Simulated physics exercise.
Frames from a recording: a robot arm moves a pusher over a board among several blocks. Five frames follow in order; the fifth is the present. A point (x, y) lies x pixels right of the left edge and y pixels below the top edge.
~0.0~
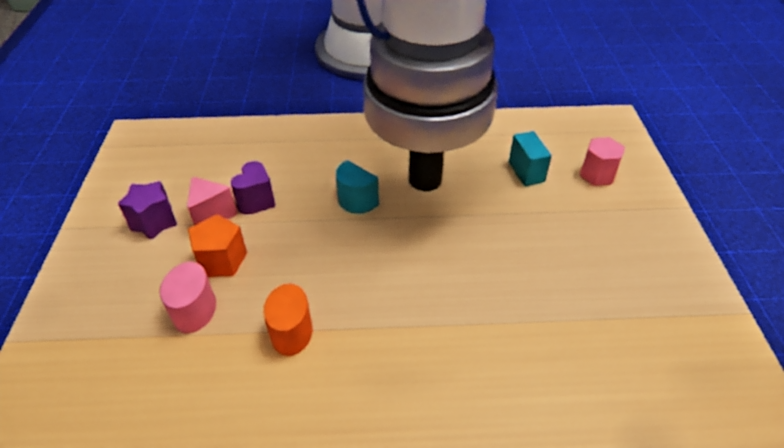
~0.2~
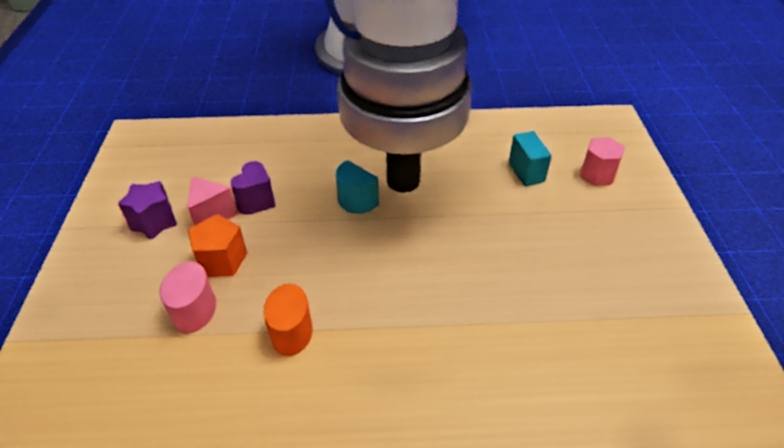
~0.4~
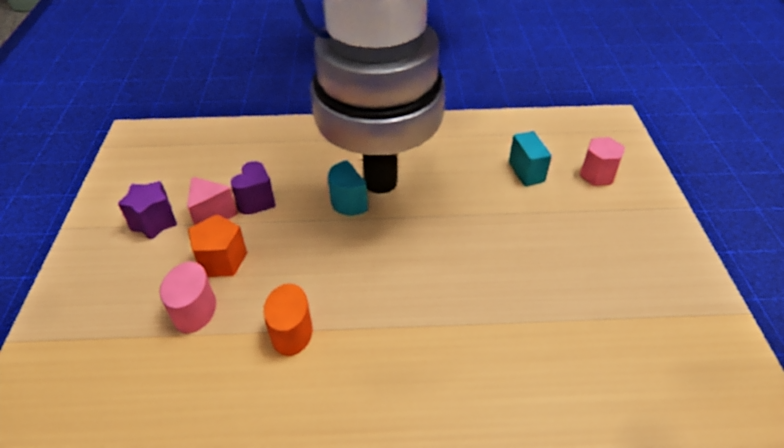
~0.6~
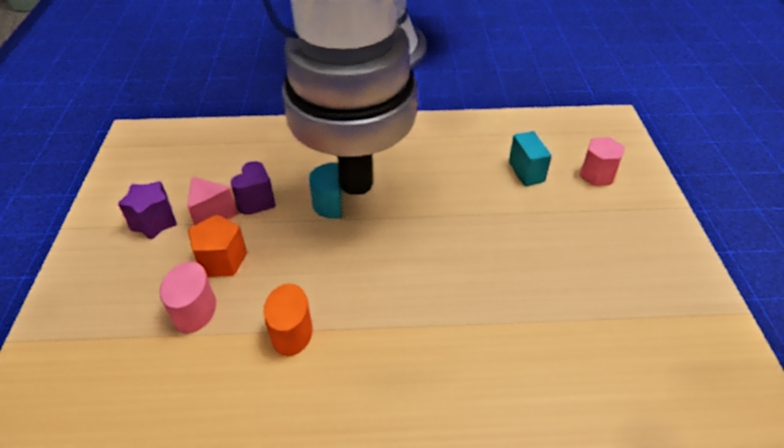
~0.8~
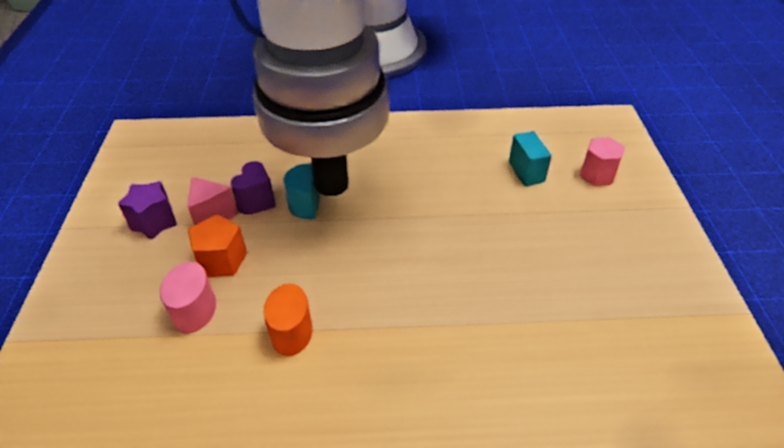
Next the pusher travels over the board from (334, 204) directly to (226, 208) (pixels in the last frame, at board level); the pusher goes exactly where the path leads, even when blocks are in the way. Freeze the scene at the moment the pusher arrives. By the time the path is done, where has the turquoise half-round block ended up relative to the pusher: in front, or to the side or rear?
It is still there in front.
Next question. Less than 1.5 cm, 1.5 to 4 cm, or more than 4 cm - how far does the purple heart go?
It's set to move over 4 cm.
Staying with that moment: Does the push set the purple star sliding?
Yes, that is how it ends up.
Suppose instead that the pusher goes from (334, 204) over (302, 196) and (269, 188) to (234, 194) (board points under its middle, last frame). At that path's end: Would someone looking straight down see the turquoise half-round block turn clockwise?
No, that is not how it ends up.
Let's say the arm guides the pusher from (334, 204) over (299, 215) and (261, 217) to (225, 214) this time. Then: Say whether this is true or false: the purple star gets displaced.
True
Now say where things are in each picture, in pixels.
Pusher tip (425, 182); block tops, purple star (143, 195); pink triangular piece (203, 190); purple heart (251, 175); turquoise half-round block (354, 174), in the first picture.
Pusher (404, 183); blocks unchanged, in the second picture.
Pusher (381, 184); turquoise half-round block (345, 175), in the third picture.
Pusher (357, 185); turquoise half-round block (326, 177), in the fourth picture.
Pusher (332, 186); purple star (143, 195); pink triangular piece (203, 190); purple heart (251, 175); turquoise half-round block (301, 177), in the fifth picture.
The first path, step by step. One third of the way, pusher (294, 188); purple heart (231, 174), turned 40° clockwise; turquoise half-round block (261, 181), turned 15° anticlockwise.
Two thirds of the way, pusher (257, 189); pink triangular piece (181, 193); purple heart (200, 169), turned 60° clockwise; turquoise half-round block (224, 181).
At the end, pusher (221, 190); purple star (116, 200), turned 20° clockwise; pink triangular piece (151, 202); purple heart (175, 164), turned 80° clockwise; turquoise half-round block (187, 184), turned 15° anticlockwise.
